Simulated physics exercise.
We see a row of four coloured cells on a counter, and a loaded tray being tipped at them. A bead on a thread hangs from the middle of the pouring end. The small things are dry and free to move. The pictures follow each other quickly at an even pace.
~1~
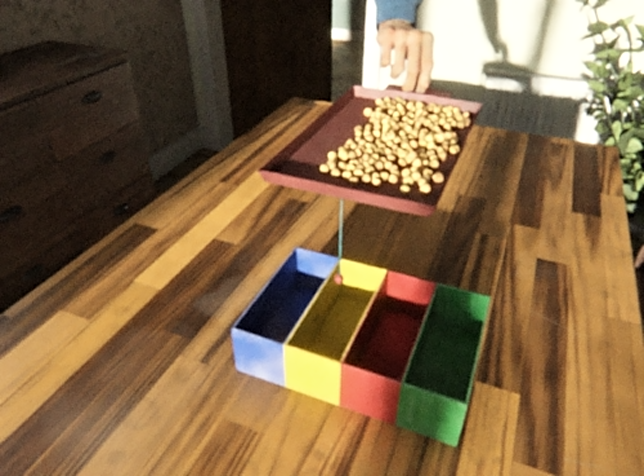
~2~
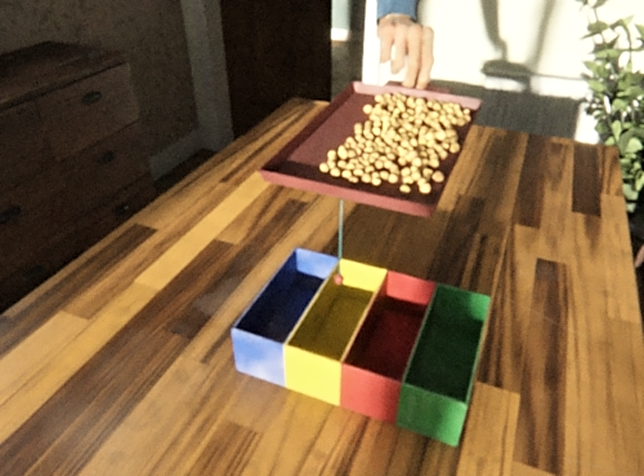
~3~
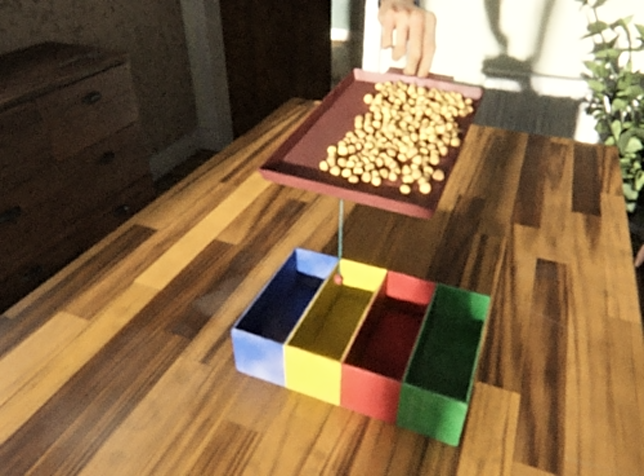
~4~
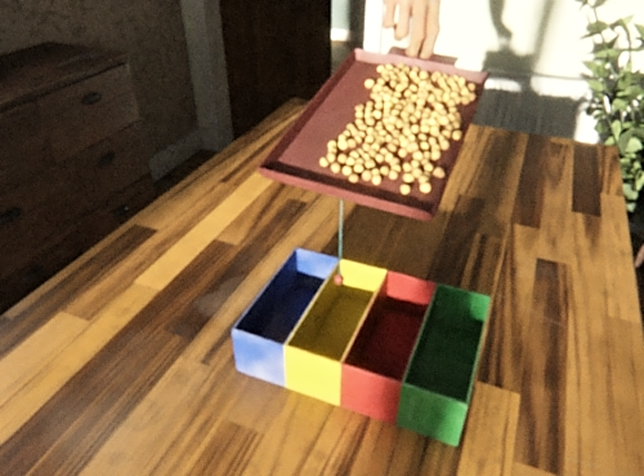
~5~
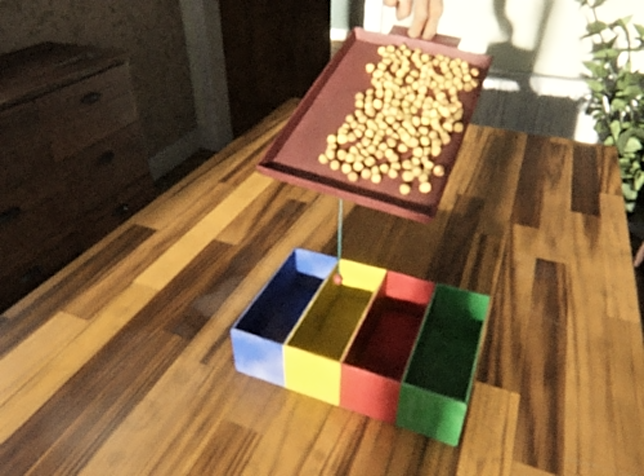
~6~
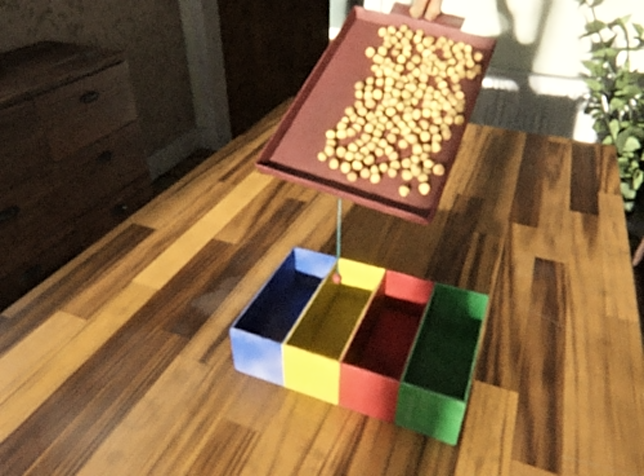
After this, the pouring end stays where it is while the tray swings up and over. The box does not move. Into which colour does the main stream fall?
Fullest: The red cell.
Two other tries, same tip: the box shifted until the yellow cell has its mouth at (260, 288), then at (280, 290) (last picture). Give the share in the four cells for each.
First some 40, then 60 per cent.
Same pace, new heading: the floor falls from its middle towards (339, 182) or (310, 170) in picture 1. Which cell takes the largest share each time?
At the first place blue, at the second that blue cell.
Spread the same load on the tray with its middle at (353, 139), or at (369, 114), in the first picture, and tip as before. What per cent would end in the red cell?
Near 50 % and 50 %.
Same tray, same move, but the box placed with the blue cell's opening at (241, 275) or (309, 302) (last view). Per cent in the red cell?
First some 20, then 50 per cent.
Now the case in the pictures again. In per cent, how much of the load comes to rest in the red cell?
Close to 50 per cent.
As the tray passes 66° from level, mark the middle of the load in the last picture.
Roughly at (398, 173).
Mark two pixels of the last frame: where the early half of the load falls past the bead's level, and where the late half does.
At about (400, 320), then at (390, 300).
Just after the last frame, tray tipped steeply; almost all on the tray; about a tenth falling or outside the box.
A moment on, tray tipped past a quarter turn; about a tenth on the tray; roughly a third in the red cell; roughly a quarter in the green cell; about a tenth in the yellow cell; just a few in the blue cell; roughly a quarter falling or outside the box.
Further on, tray tipped past a quarter turn; roughly half in the red cell; roughly a quarter in the green cell; roughly a quarter in the yellow cell; just a few in the blue cell; just a few falling or outside the box.
When it is over, tray tipped past a quarter turn; roughly half in the red cell; roughly a quarter in the green cell; roughly a quarter in the yellow cell; just a few in the blue cell; just a few outside the box.
